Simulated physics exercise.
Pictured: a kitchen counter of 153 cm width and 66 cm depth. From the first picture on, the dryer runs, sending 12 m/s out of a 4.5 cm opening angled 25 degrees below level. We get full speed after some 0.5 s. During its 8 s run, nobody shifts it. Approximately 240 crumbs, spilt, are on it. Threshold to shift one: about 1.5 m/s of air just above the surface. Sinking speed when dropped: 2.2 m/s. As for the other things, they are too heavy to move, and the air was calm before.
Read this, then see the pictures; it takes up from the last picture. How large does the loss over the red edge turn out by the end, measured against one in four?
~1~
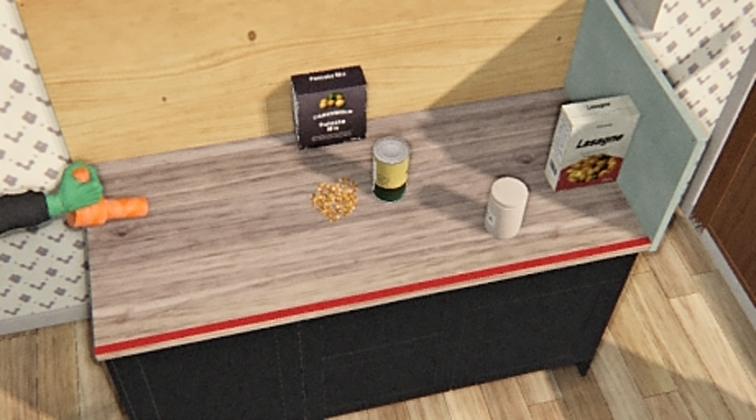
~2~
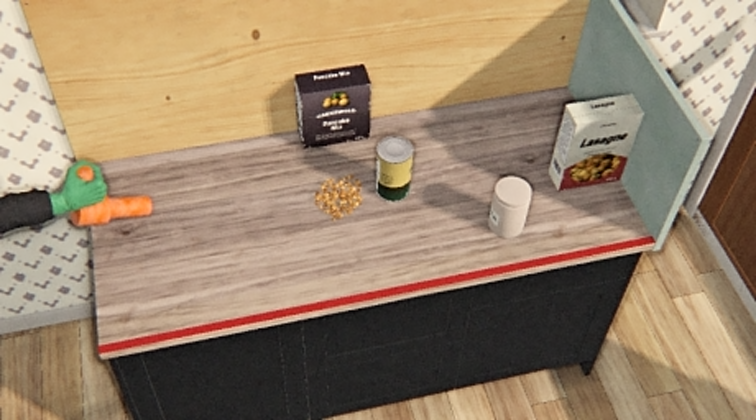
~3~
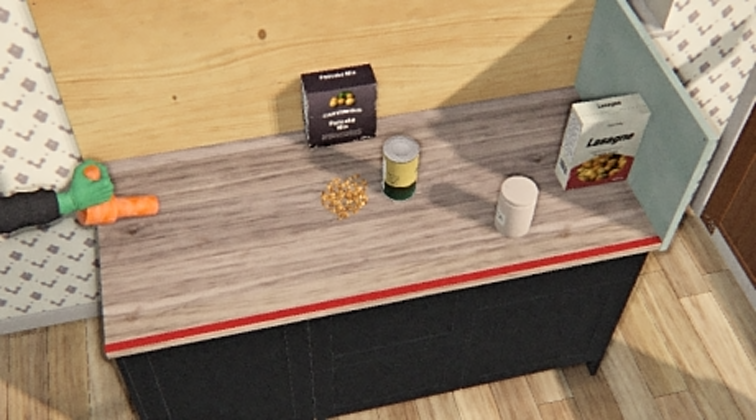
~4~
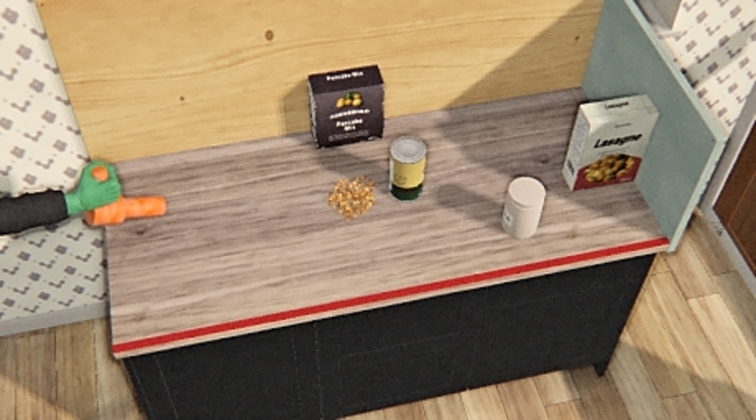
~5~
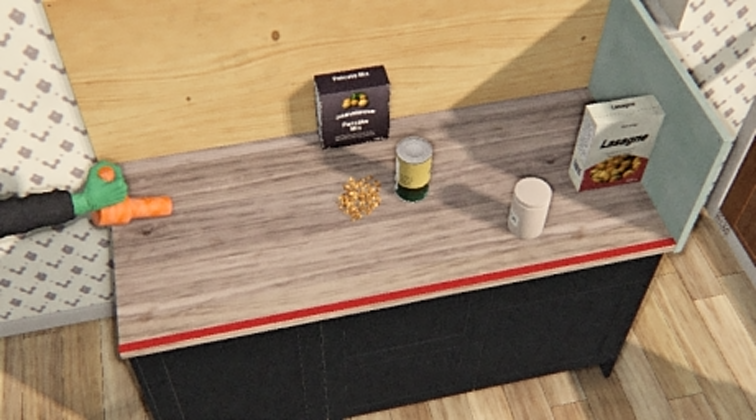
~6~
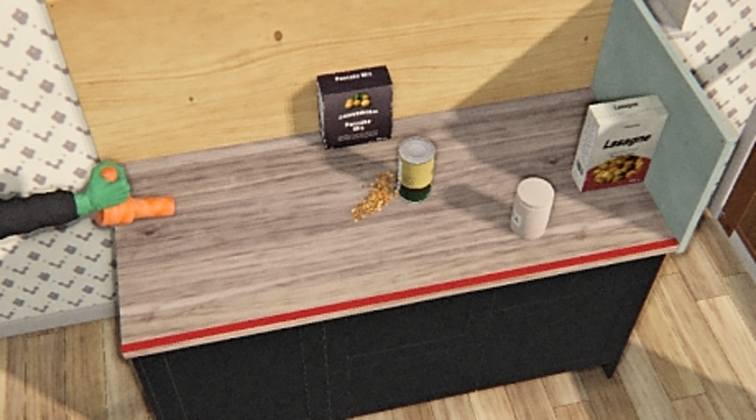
By the end it is not above one in four.
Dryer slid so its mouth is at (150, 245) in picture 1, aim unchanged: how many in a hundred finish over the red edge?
I'd put it at around 0 per cent.
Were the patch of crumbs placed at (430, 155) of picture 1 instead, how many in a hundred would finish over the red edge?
That comes to some 0 in a hundred.
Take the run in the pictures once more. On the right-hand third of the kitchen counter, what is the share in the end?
Roughly 90 in a hundred.
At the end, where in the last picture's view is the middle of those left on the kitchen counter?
Roughly at (532, 202).
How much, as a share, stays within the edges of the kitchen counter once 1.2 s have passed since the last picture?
About 100 %.
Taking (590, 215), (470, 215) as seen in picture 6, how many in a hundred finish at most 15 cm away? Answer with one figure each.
15 %, 30 %.
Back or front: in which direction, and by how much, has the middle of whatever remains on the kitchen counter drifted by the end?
It has shifted to the near edge, by around 10 cm.
Then, 1.2 s after the last picture the count stands so, 0 % are over the red edge; the middle of those still in play is near (515, 198).
Then, 2.1 s after the last picture the count stands so, 0 % are over the red edge; the middle of those still in play is near (523, 202).
Then, 4.0 s after the last picture the count stands so, 0 % are over the red edge; the middle of those still in play is near (529, 202).
Then, 7.6 s after the last picture, at the end, 0 % are over the red edge; the middle of those still in play is near (532, 202).
